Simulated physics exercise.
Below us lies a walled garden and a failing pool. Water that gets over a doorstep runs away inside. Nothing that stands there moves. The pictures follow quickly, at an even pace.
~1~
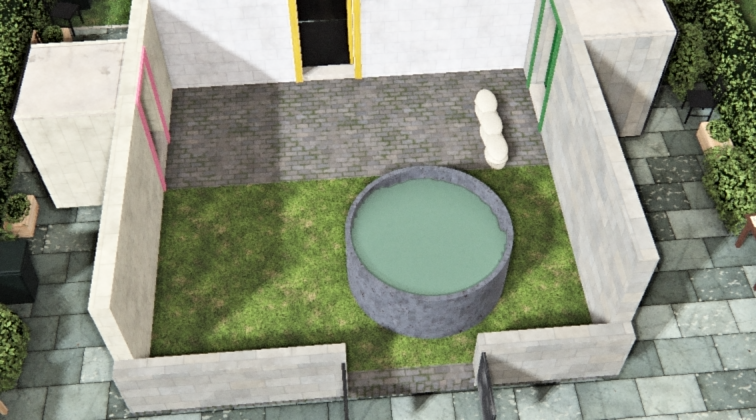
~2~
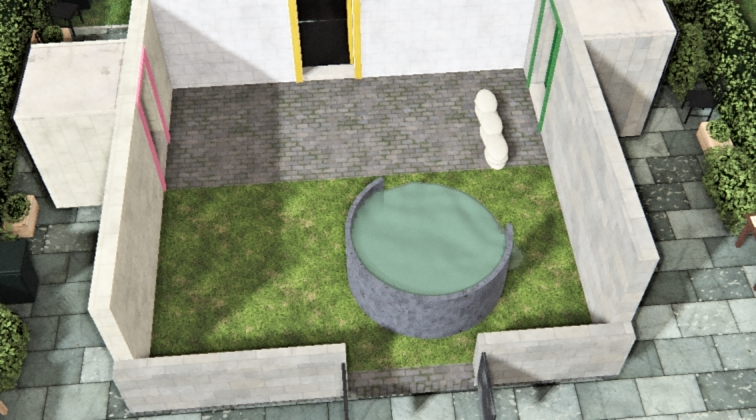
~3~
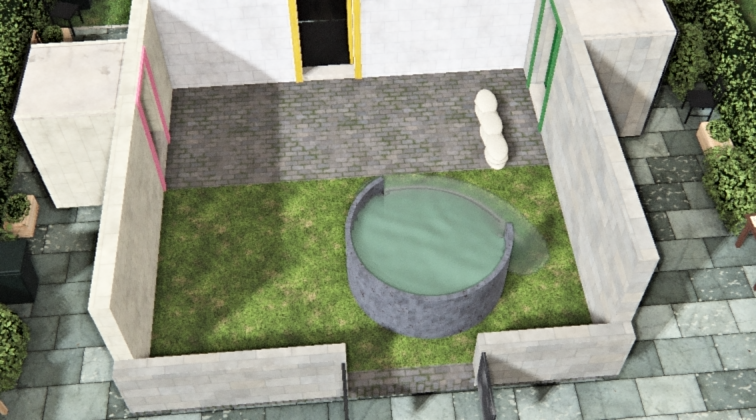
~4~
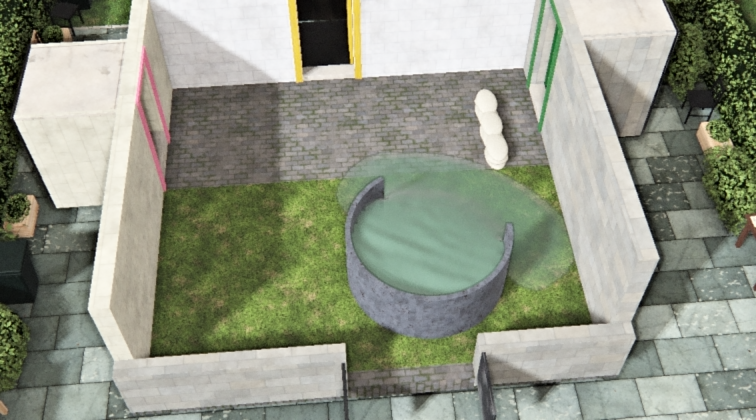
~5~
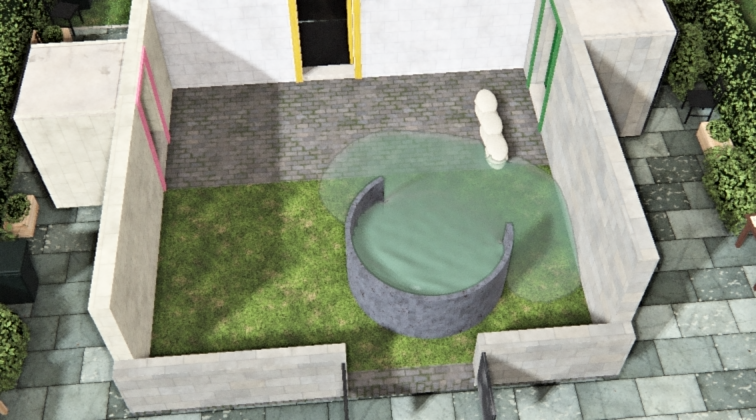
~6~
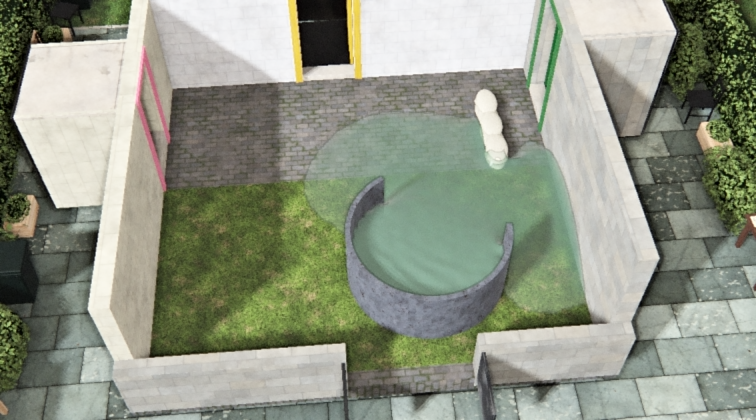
The clip opens on a round gray tank of still green water in a walled garden. The tank's far side opens and water pours out across the grass, spreading toward the right wall, then over the paving, around the base of a white rounded object and farther left.
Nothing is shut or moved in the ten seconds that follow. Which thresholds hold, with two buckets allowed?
The pink door stays under that; the yellow door takes more than that; the green door takes more than that.
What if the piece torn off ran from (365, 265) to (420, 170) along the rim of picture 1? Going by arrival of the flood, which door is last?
Last comes the green door.
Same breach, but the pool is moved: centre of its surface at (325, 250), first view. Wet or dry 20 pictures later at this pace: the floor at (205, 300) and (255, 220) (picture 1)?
One after the other: Free of water, awash.
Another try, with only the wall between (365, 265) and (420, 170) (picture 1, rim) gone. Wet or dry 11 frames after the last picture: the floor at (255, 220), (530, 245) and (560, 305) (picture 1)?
One after the other: Wet, no water, free of water.
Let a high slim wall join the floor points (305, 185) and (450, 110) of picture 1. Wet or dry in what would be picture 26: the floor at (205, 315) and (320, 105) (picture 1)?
One after the other: Free of water, flooded.
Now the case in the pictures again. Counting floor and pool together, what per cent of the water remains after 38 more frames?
Near 92 in a hundred.
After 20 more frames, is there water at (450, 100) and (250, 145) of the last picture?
As listed: Covered, covered.
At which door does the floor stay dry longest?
The one in pink.
A moment on, water covers 50 % of the floor; the pink door not reached, the yellow door under two buckets in, the green door wet at the sill, nothing in.
Next, water covers 55 % of the floor; the pink door not reached, the yellow door over two buckets in, the green door under two buckets in.
Then, water covers 65 % of the floor; the pink door wet at the sill, nothing in, the yellow door over two buckets in, the green door far over two buckets in.
Later, water covers 95 % of the floor; the pink door wet at the sill, nothing in, the yellow door over two buckets in, the green door far over two buckets in.
In the end, water covers 95 % of the floor; the pink door wet at the sill, nothing in, the yellow door over two buckets in, the green door far over two buckets in.
